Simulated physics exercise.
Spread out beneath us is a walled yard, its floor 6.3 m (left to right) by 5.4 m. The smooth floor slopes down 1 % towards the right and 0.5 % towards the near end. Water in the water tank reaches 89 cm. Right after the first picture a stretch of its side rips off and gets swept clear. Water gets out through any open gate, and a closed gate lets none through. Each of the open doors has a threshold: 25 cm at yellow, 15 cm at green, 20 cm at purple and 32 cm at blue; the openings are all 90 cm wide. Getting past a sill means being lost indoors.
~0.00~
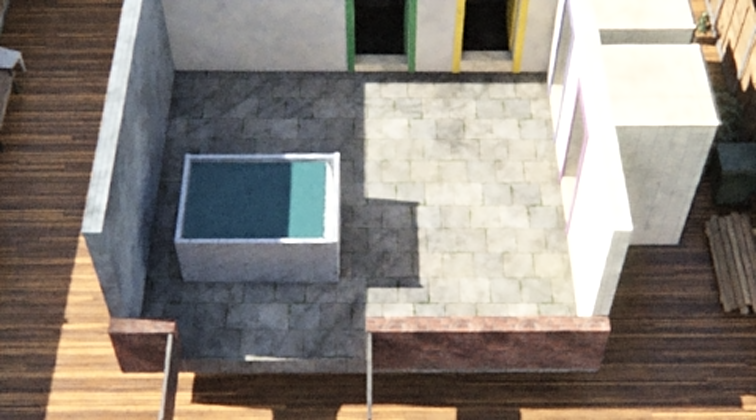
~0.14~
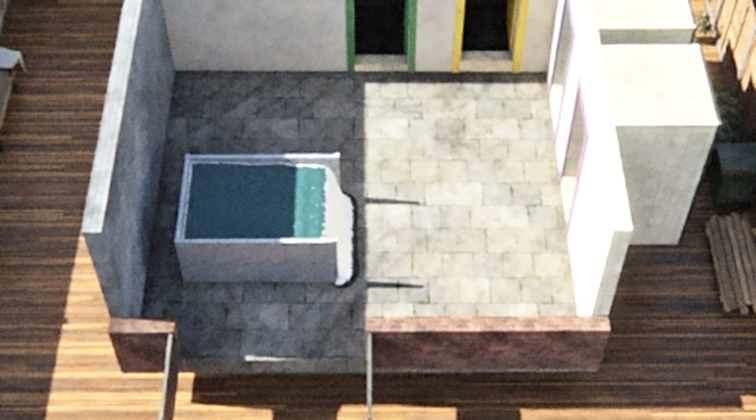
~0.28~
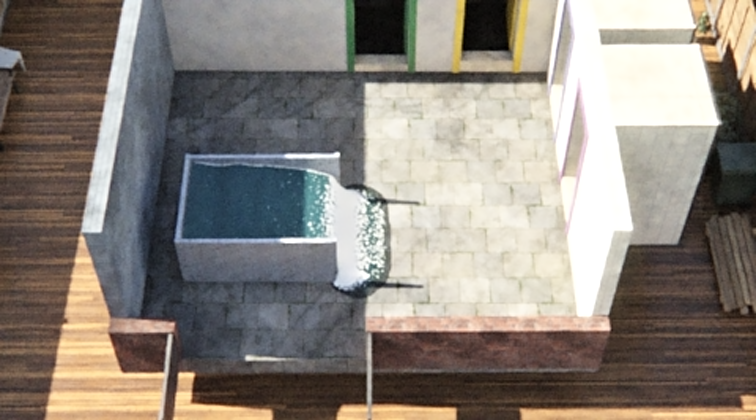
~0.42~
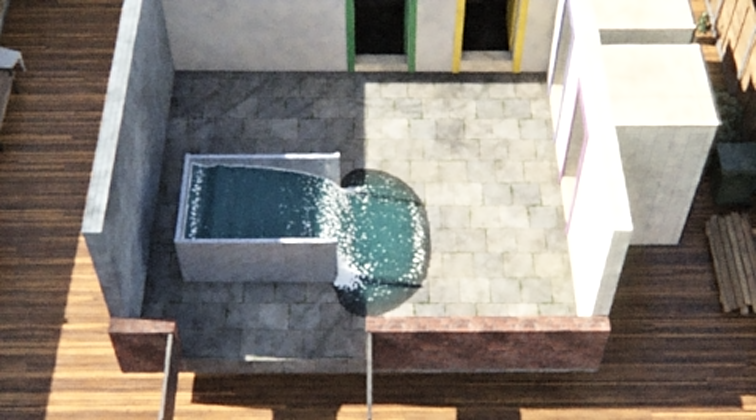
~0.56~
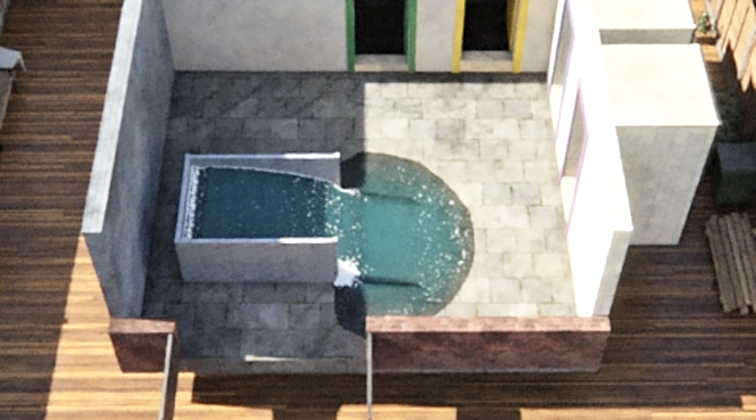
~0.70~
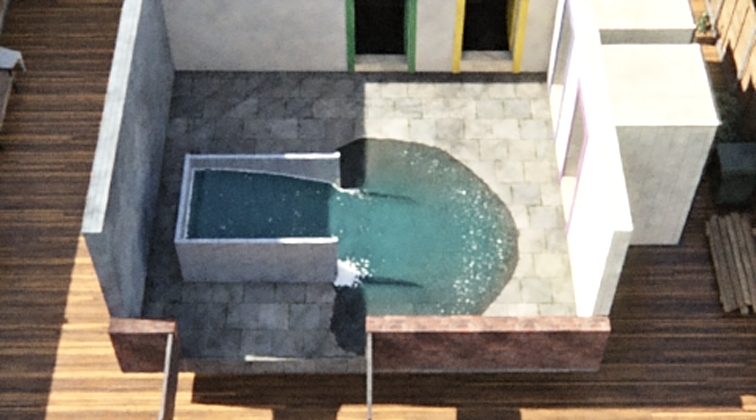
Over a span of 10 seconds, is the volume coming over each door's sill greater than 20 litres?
In order: At the yellow door it looks set to land under the limit. At the green door it looks set to land under the limit. At the purple door it looks set to land over the limit. At the blue door it looks set to land under the limit.
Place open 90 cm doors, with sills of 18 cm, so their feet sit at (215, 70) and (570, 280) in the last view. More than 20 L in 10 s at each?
First door short of the limit, second door beyond the limit.
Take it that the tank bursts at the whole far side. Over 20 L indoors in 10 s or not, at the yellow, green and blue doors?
Outcomes - yellow: Not exceeded, green: Exceeded, blue: Not exceeded.
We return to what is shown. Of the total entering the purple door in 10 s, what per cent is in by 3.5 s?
95 per cent, roughly.
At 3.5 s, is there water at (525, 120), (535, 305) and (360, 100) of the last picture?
First spot soaked, second soaked, third bone dry.
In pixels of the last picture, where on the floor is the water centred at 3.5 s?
The water's centre is around (453, 218).
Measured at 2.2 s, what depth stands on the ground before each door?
In centimetres, the yellow door has 9, the green door 0, the purple door 36 and the blue door 23.
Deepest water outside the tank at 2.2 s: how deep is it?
Max depth: About 50 centimetres.
After 1.4 s water covers 45 % of the floor and is deepest (44 cm) near (571, 345); yellow door not reached, green door not reached, purple door 36 cm at the sill, 28 L in, blue door not reached.
After 2.2 s water covers 50 % of the floor and is deepest (50 cm) near (570, 334); yellow door 9 cm at the sill, 0 L in, green door not reached, purple door 36 cm at the sill, 96 L in, blue door 23 cm at the sill, 0 L in.
After 3.5 s water covers 50 % of the floor and is deepest (28 cm) near (539, 86); yellow door 21 cm at the sill, 0 L in, green door 7 cm at the sill, 0 L in, purple door 24 cm at the sill, 153 L in, blue door 20 cm at the sill, 0 L in.
After 6.0 s water covers 95 % of the floor and is deepest (19 cm) near (538, 79); yellow door 17 cm at the sill, 1 L in, green door 11 cm at the sill, 0 L in, purple door 10 cm at the sill, 158 L in, blue door 18 cm at the sill, 0 L in.
After 10.0 s water covers 95 % of the floor and is deepest (14 cm) near (138, 345); yellow door 7 cm at the sill, 1 L in, green door 6 cm at the sill, 0 L in, purple door 9 cm at the sill, 158 L in, blue door 8 cm at the sill, 0 L in.
